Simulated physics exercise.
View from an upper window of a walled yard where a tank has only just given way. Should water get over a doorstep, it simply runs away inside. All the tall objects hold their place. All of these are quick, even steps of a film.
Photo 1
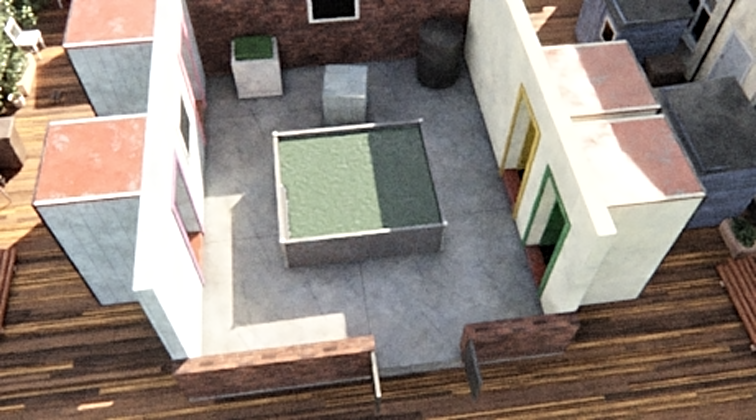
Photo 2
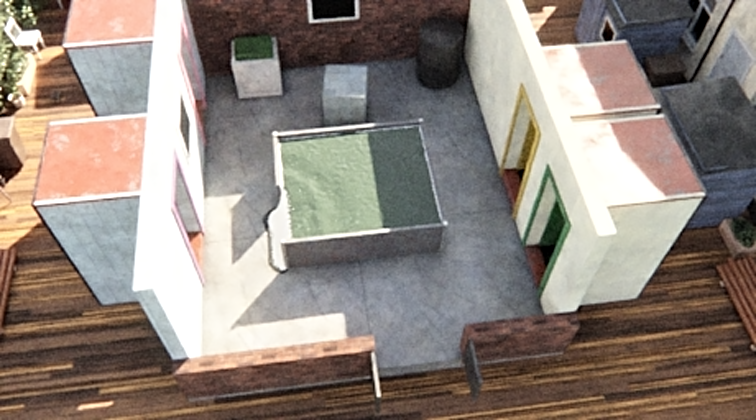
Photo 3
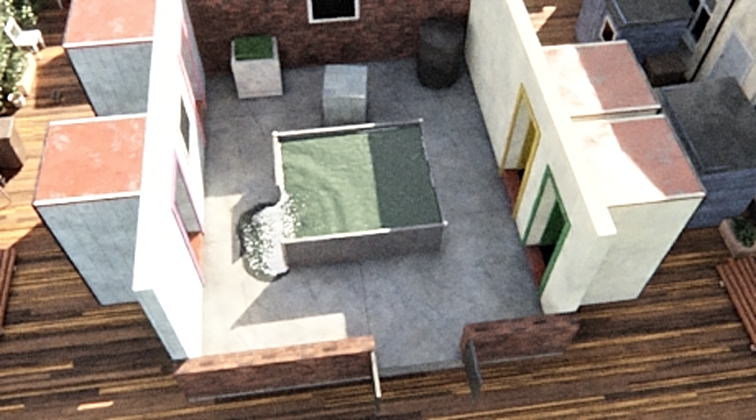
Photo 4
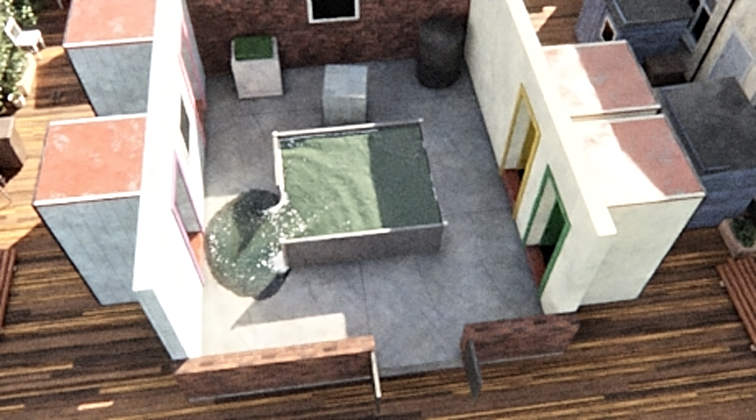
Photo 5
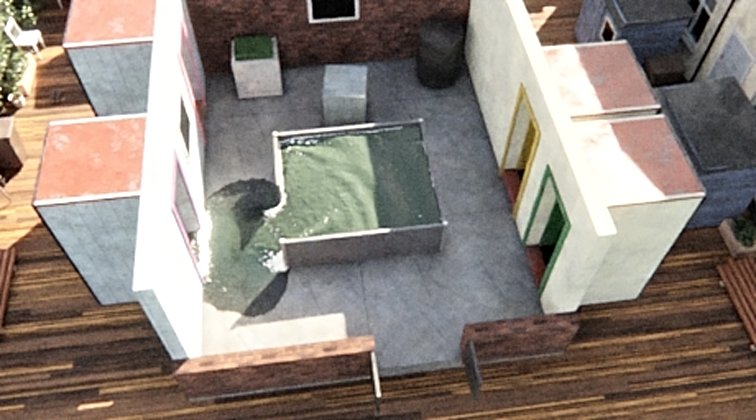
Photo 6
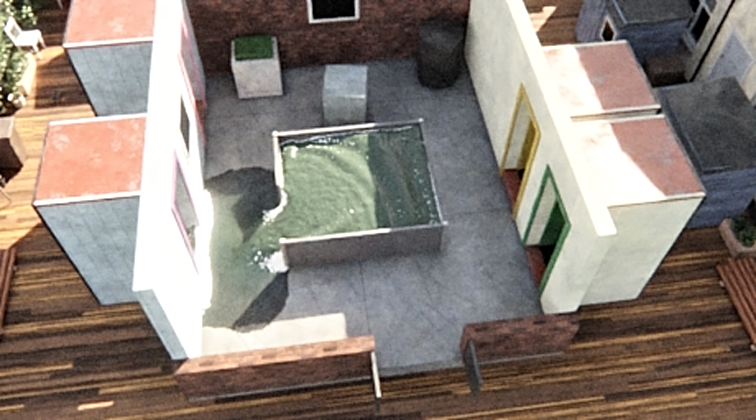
Green water bursts through the left side of a raised rectangular tank in the middle of a grey paved yard, seen from high above. A pale wall stands on the left, a cream wall with yellow and green doorways on the right, and brick behind, with a pale block and dark barrel near it. Foaming at the gap, the water fans leftward across the paving while ripples cross the tank.
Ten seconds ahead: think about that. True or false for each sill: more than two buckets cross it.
Green door - true; purple door - true; yellow door - false; pink door - false.
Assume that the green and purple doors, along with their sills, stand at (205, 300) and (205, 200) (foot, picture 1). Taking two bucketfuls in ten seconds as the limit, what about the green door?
My reading: The green one goes over.
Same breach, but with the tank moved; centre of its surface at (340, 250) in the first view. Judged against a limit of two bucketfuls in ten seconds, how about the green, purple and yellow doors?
Lab note - green door: Short of the limit; purple door: Above the limit; yellow door: Short of the limit.
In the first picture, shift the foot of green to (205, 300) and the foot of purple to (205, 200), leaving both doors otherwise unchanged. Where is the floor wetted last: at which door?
That would be the yellow-painted one.
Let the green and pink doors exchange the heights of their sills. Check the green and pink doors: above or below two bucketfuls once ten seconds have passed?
Pretty sure the green door remains short while the pink door crosses the line.
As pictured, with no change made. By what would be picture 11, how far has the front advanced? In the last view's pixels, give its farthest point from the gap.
My guess is roughly (205, 123).
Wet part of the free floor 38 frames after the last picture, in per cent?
That should be about 85 %.
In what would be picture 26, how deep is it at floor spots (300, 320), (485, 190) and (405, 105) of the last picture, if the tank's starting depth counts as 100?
Respectively 10, 0 and 0 per cent.
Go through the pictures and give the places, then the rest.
The first picture shows the tank at (356, 180) is whole and still.
In the second picture, the front is at (281, 268), out from the gap at (285, 230).
In the third picture, the front is at (244, 221), out from the gap at (285, 230).
In the fourth picture, water pours out at (285, 231) and has run to (207, 241).
In the fifth picture, water pours out at (285, 231) and has run to (203, 295).
In the sixth picture, water pours out at (285, 231) and has run to (202, 321).
A moment on, water covers 20 % of the floor; the green door not reached, the purple door far over two buckets in, the yellow door not reached, the pink door wet at the sill, nothing in.
Next, water covers 35 % of the floor; the green door not reached, the purple door far over two buckets in, the yellow door not reached, the pink door wet at the sill, nothing in.
Then, water covers 65 % of the floor; the green door not reached, the purple door far over two buckets in, the yellow door not reached, the pink door wet at the sill, nothing in.
Later, water covers 85 % of the floor; the green door over two buckets in, the purple door far over two buckets in, the yellow door wet at the sill, nothing in, the pink door wet at the sill, nothing in.
In the end, water covers 100 % of the floor; the green door over two buckets in, the purple door far over two buckets in, the yellow door wet at the sill, nothing in, the pink door wet at the sill, nothing in.
